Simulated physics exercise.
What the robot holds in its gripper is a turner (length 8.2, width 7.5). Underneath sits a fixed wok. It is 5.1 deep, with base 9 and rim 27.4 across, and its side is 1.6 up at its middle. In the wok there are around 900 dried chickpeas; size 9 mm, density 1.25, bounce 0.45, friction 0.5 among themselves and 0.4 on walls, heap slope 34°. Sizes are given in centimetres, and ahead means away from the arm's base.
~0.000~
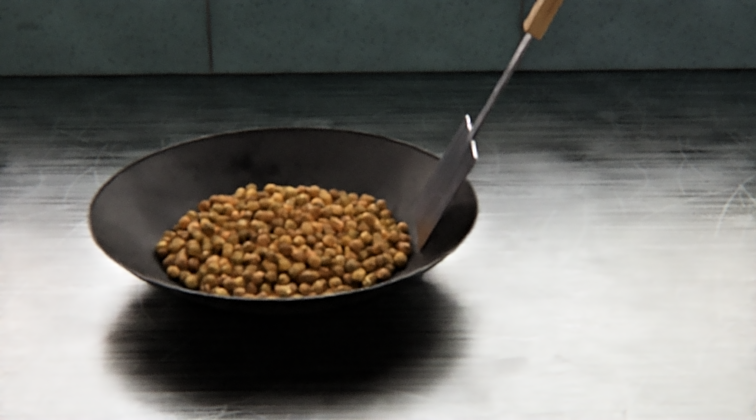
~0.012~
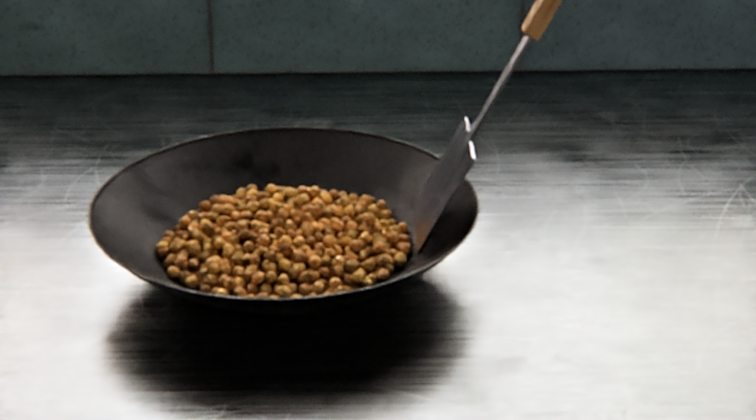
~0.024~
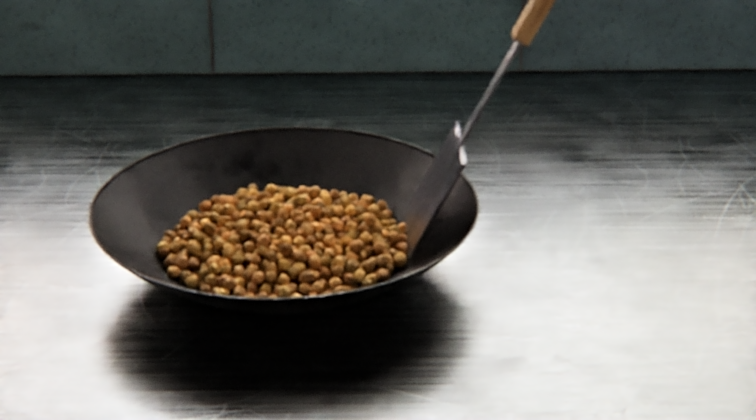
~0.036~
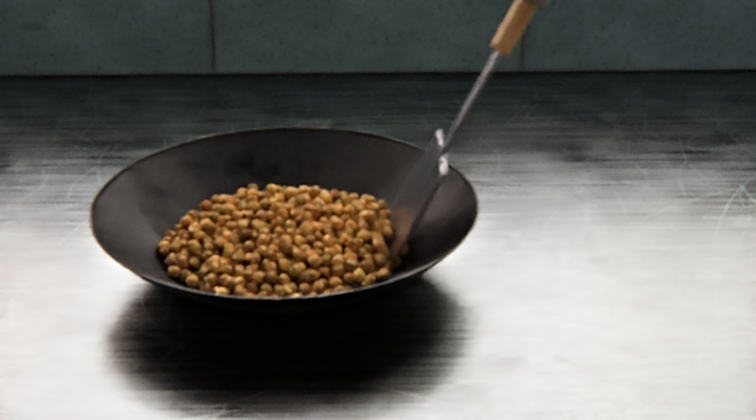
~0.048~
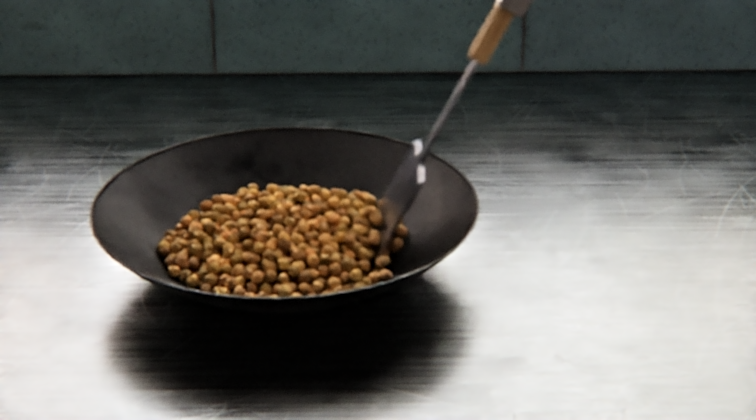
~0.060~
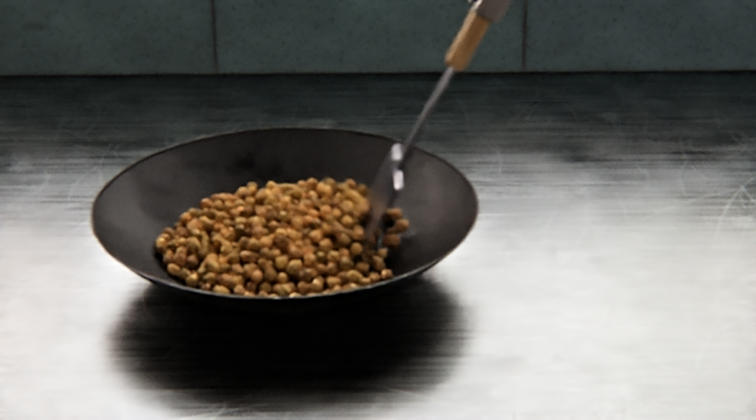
A turner with a wooden handle rests against the right inner side of a dark wok holding a heap of brown chickpeas on a scratched metal surface. It then slides left into the edge of the heap, pushing the nearest chickpeas slightly inward and upward, while the wok stays still.
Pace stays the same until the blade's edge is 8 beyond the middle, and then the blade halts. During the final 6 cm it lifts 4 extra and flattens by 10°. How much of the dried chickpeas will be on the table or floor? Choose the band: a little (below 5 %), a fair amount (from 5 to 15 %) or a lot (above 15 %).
It is a lot, above 15 %.
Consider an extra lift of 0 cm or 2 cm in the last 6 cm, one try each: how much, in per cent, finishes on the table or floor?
It works out to some 35 per cent for the first setting and some 40 per cent for the second.
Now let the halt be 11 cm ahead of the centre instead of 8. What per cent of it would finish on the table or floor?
Then the share is near 45 in a hundred.
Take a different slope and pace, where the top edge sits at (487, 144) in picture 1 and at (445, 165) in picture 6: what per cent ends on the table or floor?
Some 15 percent ends up on the table or floor.
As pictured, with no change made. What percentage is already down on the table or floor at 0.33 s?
Around 15 percent.
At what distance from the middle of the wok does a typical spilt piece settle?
About 52 centimetres.
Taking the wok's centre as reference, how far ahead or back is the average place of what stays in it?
Ahead, by around 3.0 cm.
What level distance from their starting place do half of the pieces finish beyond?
It comes to some 5 cm.
After 0.09 s, sloping 63°, highest piece 7 above the table; 900 in the wok.
After 0.12 s, sloping 61°, highest piece 8 above the table; 900 in the wok.
After 0.33 s, sloping 53°, highest piece 13 above the table; 617 in the wok, 133 on the table or floor, 150 on the blade or in flight.
After 1.38 s, sloping 53°, highest piece 5 above the table; 617 in the wok, 283 on the table or floor.
In the end, 617 in the wok, 283 on the table or floor. That is 31 % on the table or floor.
